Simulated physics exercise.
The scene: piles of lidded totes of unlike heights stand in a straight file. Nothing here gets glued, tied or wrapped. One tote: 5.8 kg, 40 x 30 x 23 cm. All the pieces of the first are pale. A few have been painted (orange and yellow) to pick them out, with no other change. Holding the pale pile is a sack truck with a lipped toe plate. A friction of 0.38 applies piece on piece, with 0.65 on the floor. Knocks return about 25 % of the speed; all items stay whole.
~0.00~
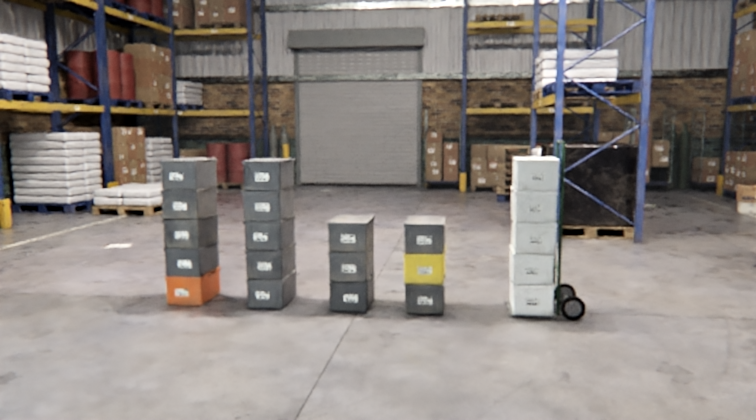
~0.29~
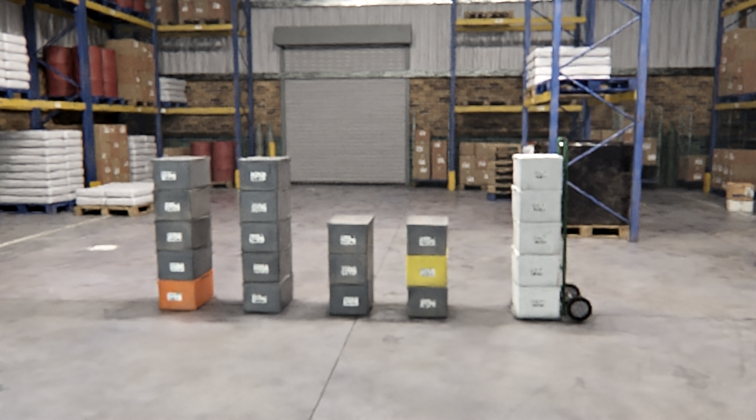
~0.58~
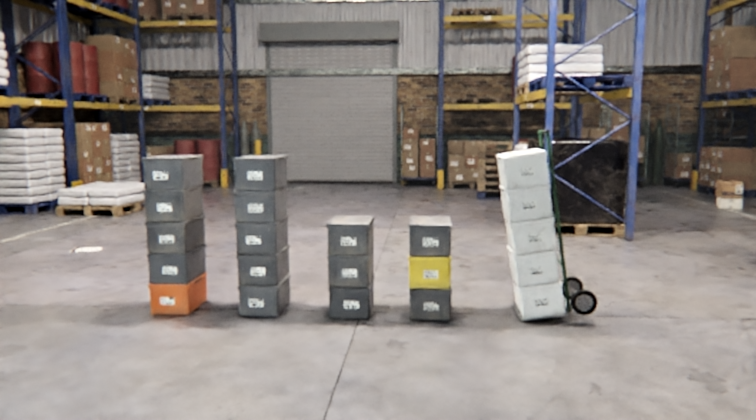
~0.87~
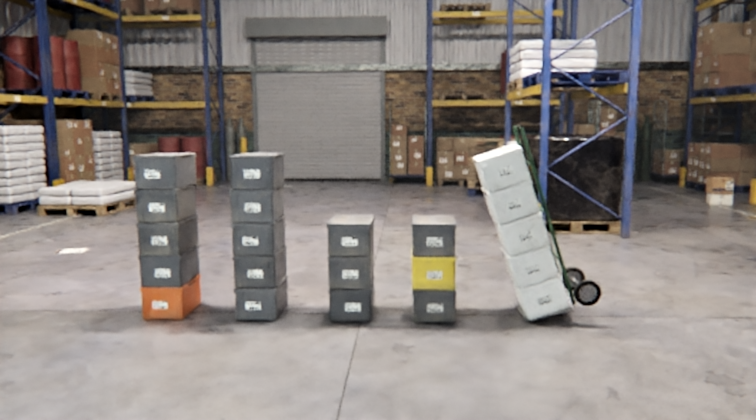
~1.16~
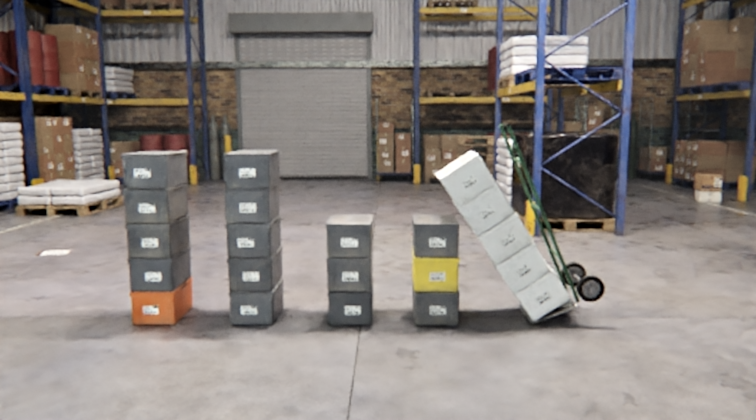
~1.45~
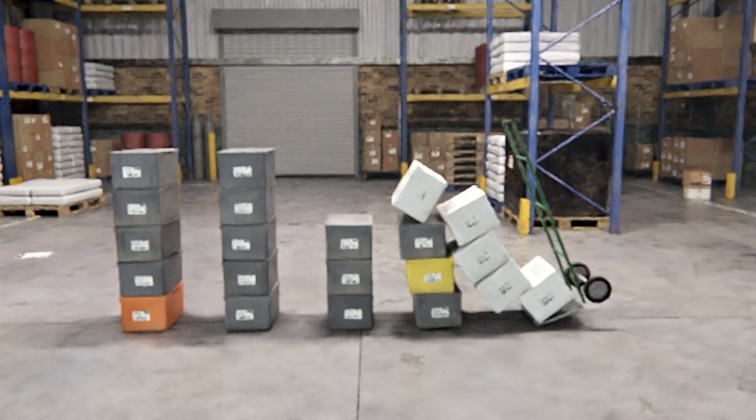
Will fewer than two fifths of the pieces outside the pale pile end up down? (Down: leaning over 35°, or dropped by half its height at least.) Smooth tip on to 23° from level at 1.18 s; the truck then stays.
Yes, two fifths is never hit.
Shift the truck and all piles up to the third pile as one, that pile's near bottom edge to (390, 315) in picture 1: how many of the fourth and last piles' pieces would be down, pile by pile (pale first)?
It would come to fourth 0, last 0.
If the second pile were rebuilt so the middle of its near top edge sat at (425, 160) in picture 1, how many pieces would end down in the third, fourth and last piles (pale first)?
Counts down - third: 3; fourth: 5; last: 5.
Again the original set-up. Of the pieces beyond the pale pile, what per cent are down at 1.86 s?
By then 0 %.
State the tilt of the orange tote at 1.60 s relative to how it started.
I'd put it at roughly 0 degrees away from its starting angle.
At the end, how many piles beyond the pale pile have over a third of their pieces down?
All told, the figure is 0.
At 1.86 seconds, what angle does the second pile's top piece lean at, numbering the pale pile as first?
That piece is at some 20°.
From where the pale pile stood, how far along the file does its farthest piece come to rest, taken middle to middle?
I'd put it at close to 130 cm.
After 1.60 s, 5 of the pale pile down; none of the 16 other totes down, 3 disturbed; yellow tote 8° from how it stood.
After 1.86 s, 5 of the pale pile down; none of the 16 other totes down, 3 disturbed; yellow tote 19° from how it stood.
In the end (2.9 s), 5 of the pale pile down; none of the 16 other totes down, 4 disturbed; yellow tote 26° from how it stood; orange tote unmoved. That is 0 per cent. From the last view, middles, yellow tote near (402, 274), orange tote near (154, 305).
